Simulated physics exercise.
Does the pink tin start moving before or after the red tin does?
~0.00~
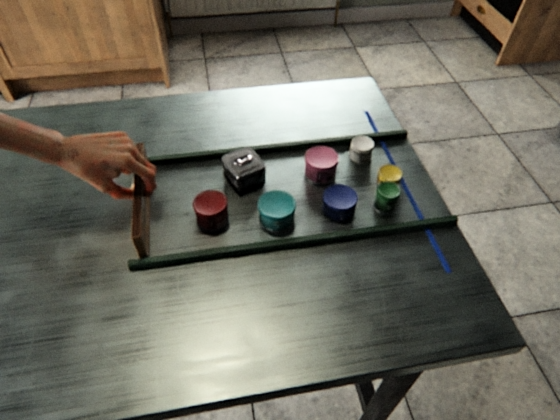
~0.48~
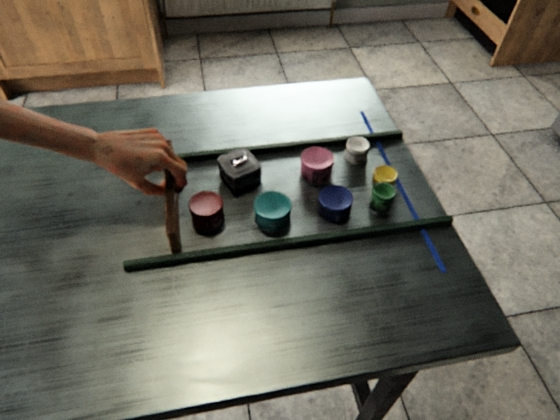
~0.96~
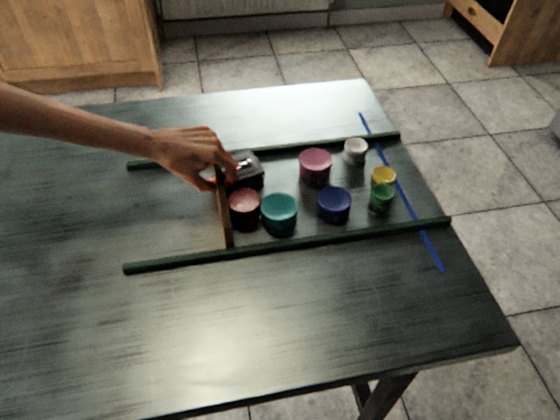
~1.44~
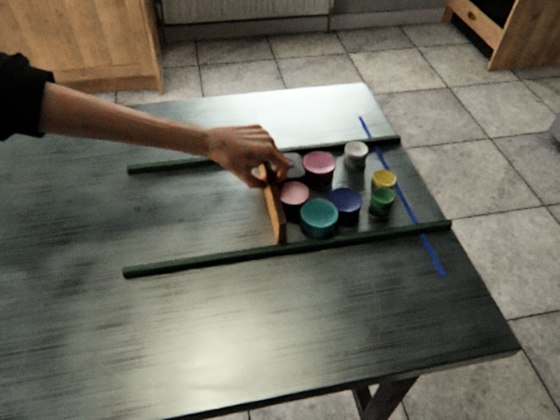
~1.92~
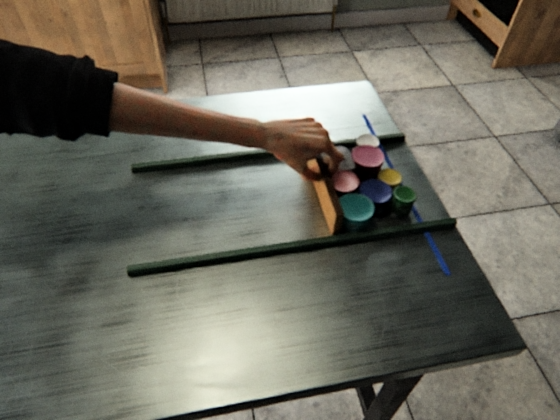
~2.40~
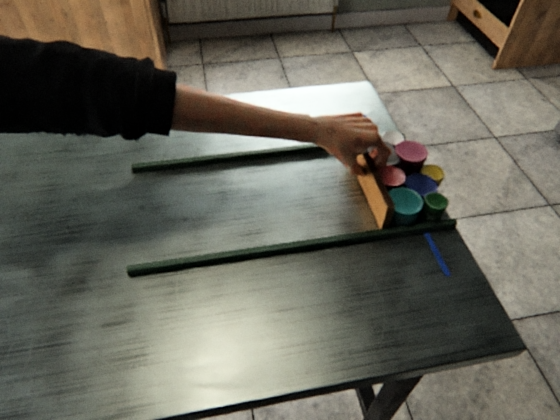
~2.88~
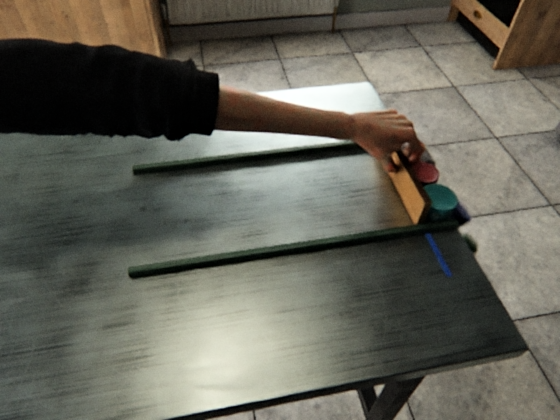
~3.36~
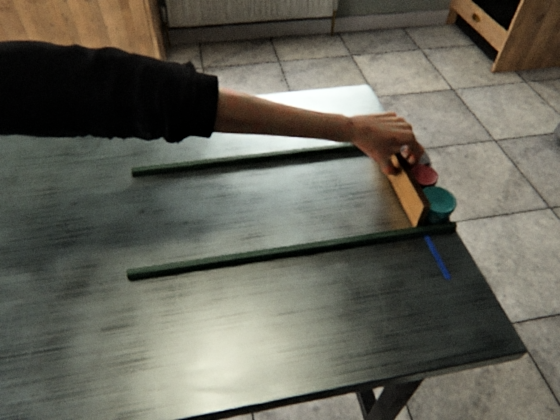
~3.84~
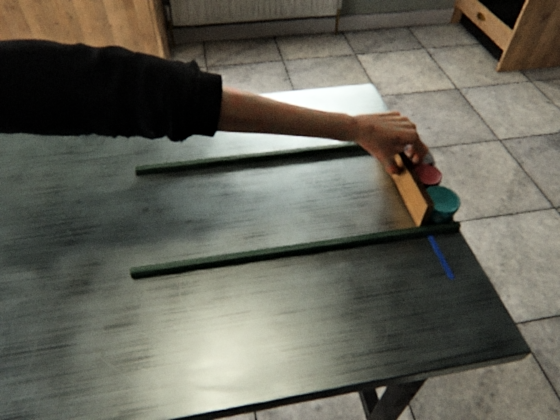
The pink tin starts moving after the red tin, which is already being pushed to the right while the pink one is still in its place.
In the video, a hand slides an upright wooden board rightward between two rails on a dark table, gathering small colourful pots and tins and pushing them past a blue tape line. Several go over the edge, and the board stops with the red tin and teal pot still beside it.
